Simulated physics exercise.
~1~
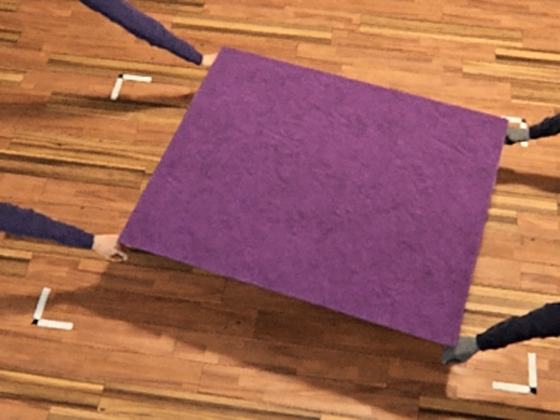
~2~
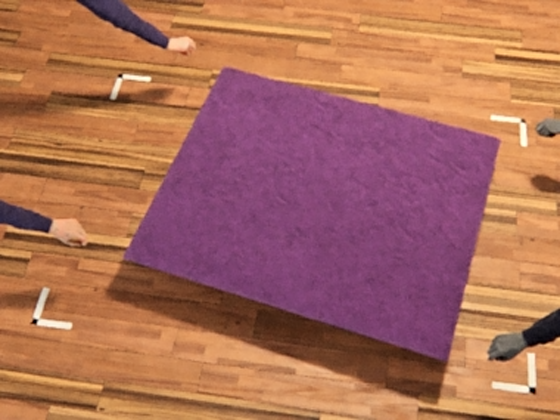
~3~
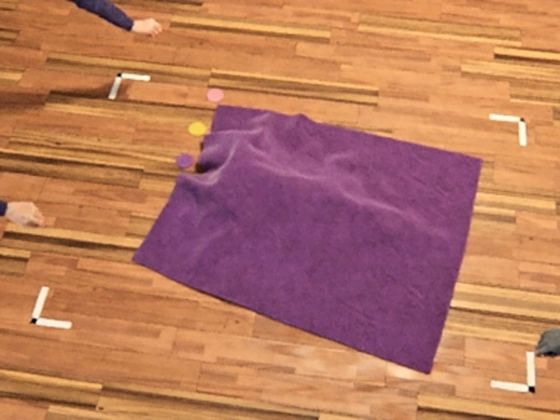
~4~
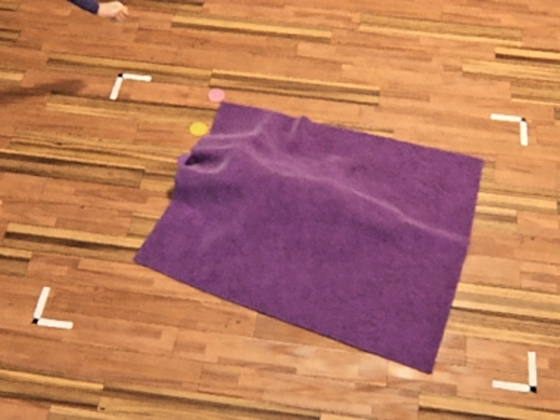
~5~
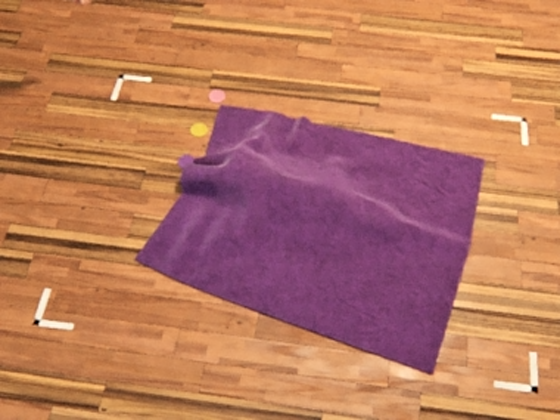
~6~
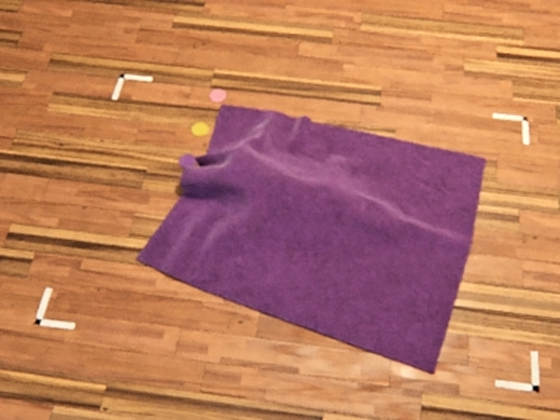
In the video, four hands hold a purple cloth flat above a wooden floor and let go, and it drops, wrinkling near its upper left edge as the hands withdraw. It ends lying rumpled, with small pink and yellow discs uncovered beside it.
